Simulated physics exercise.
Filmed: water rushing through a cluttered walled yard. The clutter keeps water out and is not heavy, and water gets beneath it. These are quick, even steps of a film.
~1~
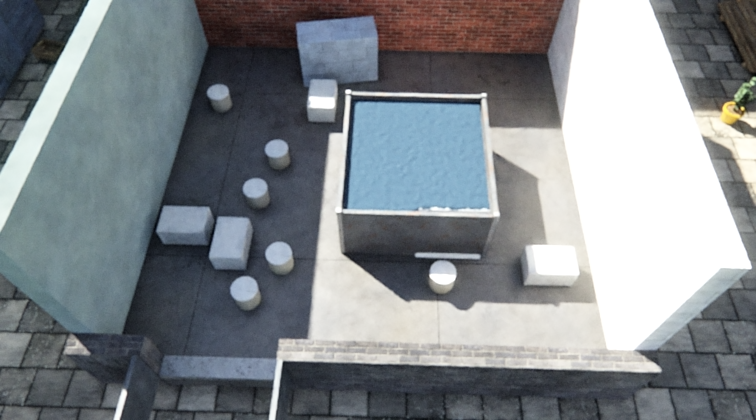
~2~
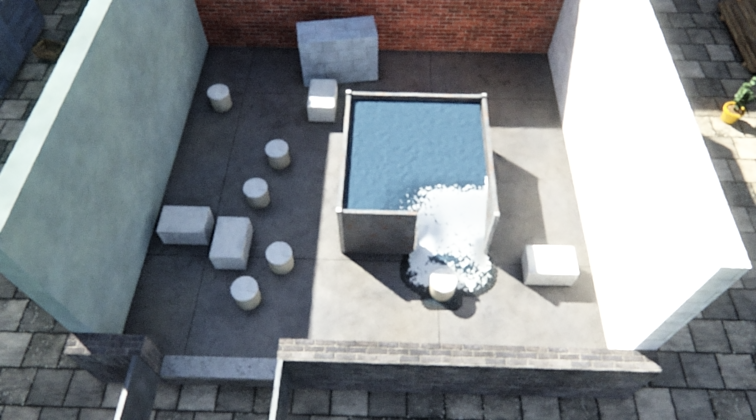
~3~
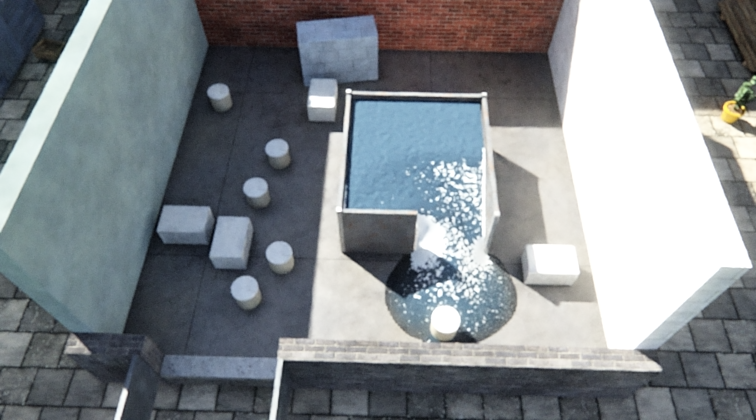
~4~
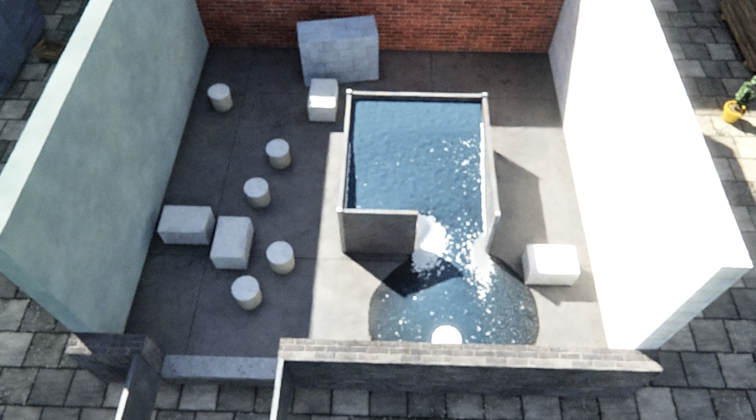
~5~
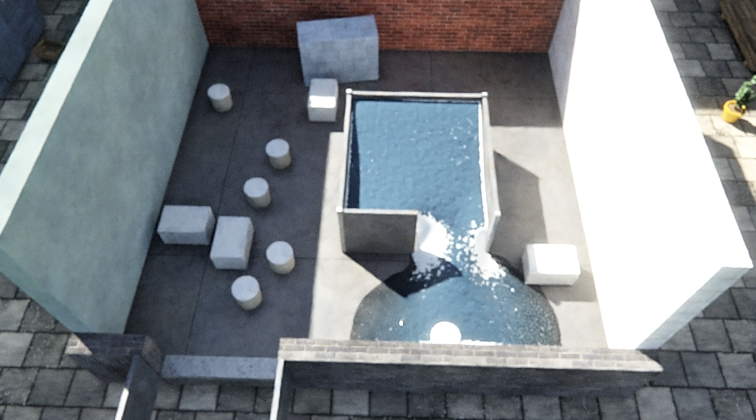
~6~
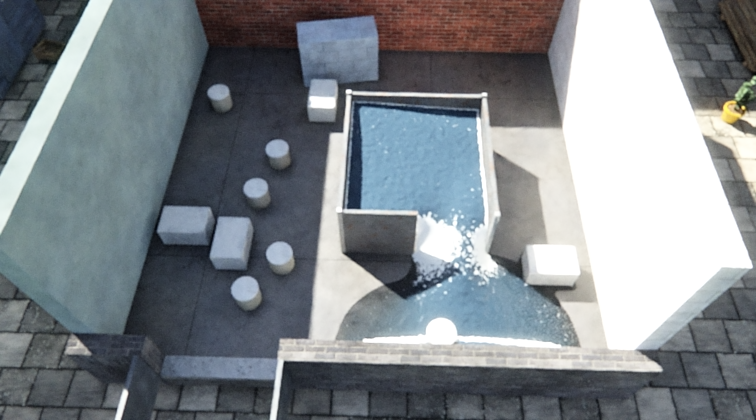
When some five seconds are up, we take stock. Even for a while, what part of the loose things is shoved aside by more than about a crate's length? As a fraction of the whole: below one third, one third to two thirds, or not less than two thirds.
So the part that moves far is the two-thirds mark or beyond.
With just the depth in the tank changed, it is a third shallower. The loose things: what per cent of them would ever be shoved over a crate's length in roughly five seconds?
About 60 %.
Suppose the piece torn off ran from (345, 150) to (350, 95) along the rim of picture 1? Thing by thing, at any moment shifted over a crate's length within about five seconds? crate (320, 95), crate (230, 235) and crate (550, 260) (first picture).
Working through them in order, the first gets shoved clear, the second gets shoved clear and the last not displaced that far.
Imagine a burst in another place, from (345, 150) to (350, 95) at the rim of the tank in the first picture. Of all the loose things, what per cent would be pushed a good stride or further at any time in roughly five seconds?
I make it 70 per cent.
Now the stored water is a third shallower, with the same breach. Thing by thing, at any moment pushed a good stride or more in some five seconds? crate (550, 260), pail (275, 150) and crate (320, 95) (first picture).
In turn: Moved that far, no, no.
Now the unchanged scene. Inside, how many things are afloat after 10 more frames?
The answer is 4.
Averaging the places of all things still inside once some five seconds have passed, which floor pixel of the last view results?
Near (288, 91).
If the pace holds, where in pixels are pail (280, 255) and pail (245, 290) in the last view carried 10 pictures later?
Near (254, 209) and (158, 245).
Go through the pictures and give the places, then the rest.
A pail at (443, 272), on the bottom; a crate at (552, 260), on the bottom; 0 of 10 have shifted, in the first frame.
A pail at (444, 280) rests on the ground, close to its start; a crate at (552, 260), on the bottom; 1 of 10 have shifted, in the second frame.
A pail at (446, 319), on the bottom, a stride from its start; a crate at (552, 259) rests on the ground; 1 of 10 have shifted, in the third frame.
A pail at (447, 340), afloat, a stride from its start; a crate at (553, 259), on the bottom; 1 of 10 have shifted, in the fourth frame.
A pail at (446, 336), afloat, a stride from its start; a crate at (553, 259), on the bottom; 1 of 10 have shifted, in the fifth frame.
A pail at (442, 332) floats, a stride from its start; a crate at (553, 259), on the bottom; 1 of 10 have shifted, in the sixth frame.
A moment on, 1 of 10 are well off their spots; 1 afloat.
Next, 4 of 10 are well off their spots; 4 afloat.
Later, 7 of 10 are well off their spots; 6 afloat.
In the end, 8 of 10 are well off their spots, and 8 have been at some point; 6 afloat.
